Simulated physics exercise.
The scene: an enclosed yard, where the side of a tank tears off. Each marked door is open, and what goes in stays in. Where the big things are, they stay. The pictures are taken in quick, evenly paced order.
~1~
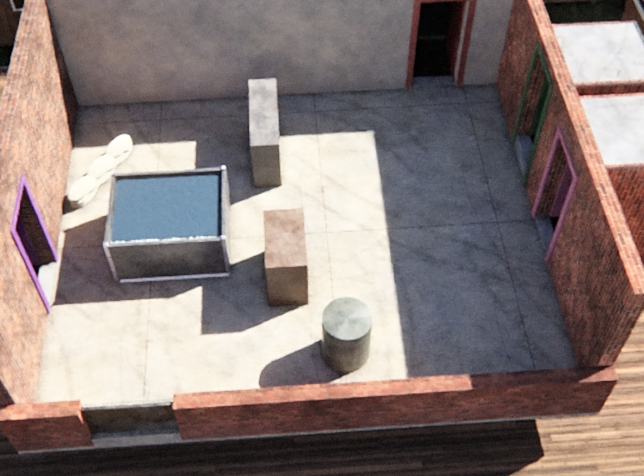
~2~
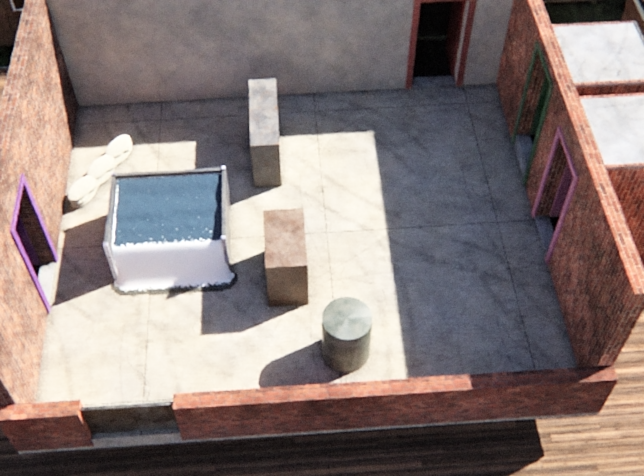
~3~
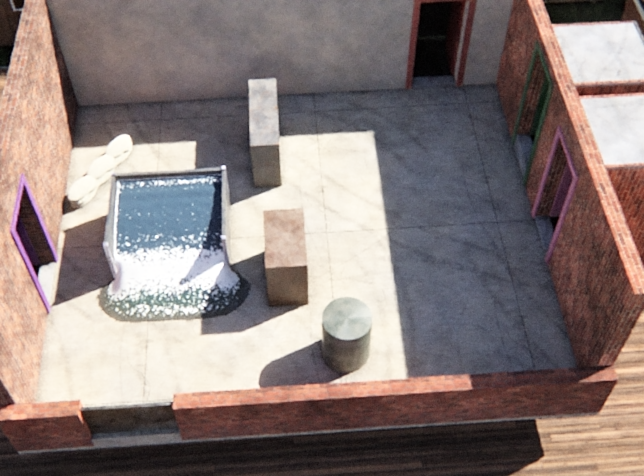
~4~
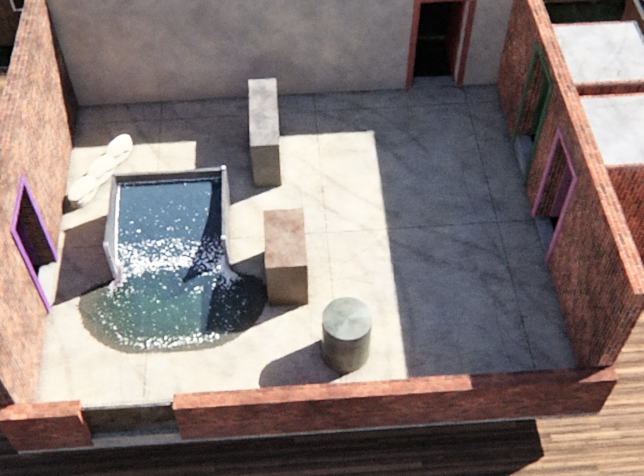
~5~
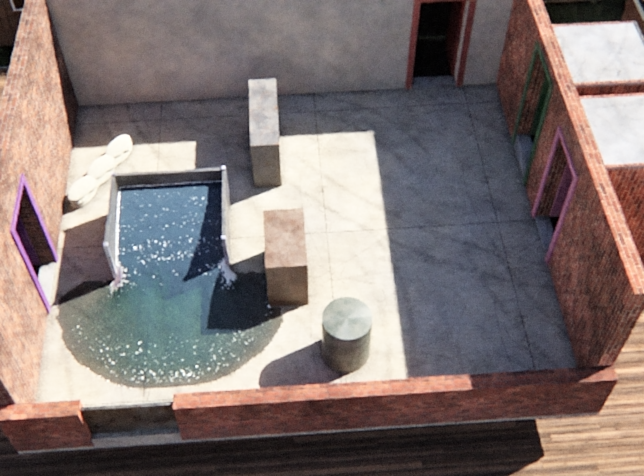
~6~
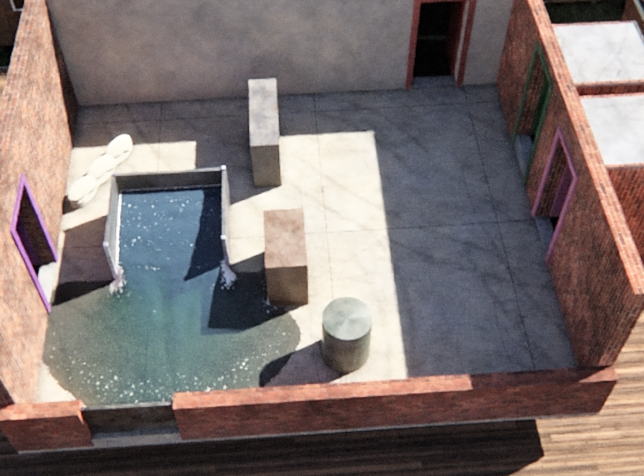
An open tank in a walled yard loses its front side, and water spreads across the floor.
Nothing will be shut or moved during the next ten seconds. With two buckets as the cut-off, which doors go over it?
In order: The red door will pass two buckets at most; the green door will pass two buckets at most; the purple door will pass more than two buckets; the pink door will pass two buckets at most.
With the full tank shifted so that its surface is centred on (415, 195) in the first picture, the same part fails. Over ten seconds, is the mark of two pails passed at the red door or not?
Red door: Overshoots.
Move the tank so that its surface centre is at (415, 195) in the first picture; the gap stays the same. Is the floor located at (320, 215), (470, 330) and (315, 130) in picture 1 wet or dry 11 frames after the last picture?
First spot bare, second swamped, third bare.
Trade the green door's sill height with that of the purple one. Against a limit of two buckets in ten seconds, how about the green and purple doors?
So, one at a time, the green door never reaches the limit while the purple door never reaches the limit.
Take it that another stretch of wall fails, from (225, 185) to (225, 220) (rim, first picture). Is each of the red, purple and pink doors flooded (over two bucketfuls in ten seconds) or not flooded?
Result: Red gets too much, purple keeps within bounds, pink gets too much.
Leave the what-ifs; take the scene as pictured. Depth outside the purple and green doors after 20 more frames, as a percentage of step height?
First around 220 percent, second around 0 percent.
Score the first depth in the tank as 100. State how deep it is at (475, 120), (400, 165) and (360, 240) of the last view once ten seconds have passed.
First spot roughly 2 %, second 2 %, third 4 %.
A moment on, water covers 20 % of the floor; the red door not reached, the green door not reached, the purple door wet at the sill, nothing in, the pink door not reached.
Next, water covers 25 % of the floor; the red door not reached, the green door not reached, the purple door under two buckets in, the pink door not reached.
Then, water covers 40 % of the floor; the red door not reached, the green door not reached, the purple door under two buckets in, the pink door not reached.
Later, water covers 75 % of the floor; the red door not reached, the green door wet at the sill, nothing in, the purple door over two buckets in, the pink door wet at the sill, nothing in.
In the end, water covers 95 % of the floor; the red door wet at the sill, nothing in, the green door wet at the sill, nothing in, the purple door over two buckets in, the pink door wet at the sill, nothing in.
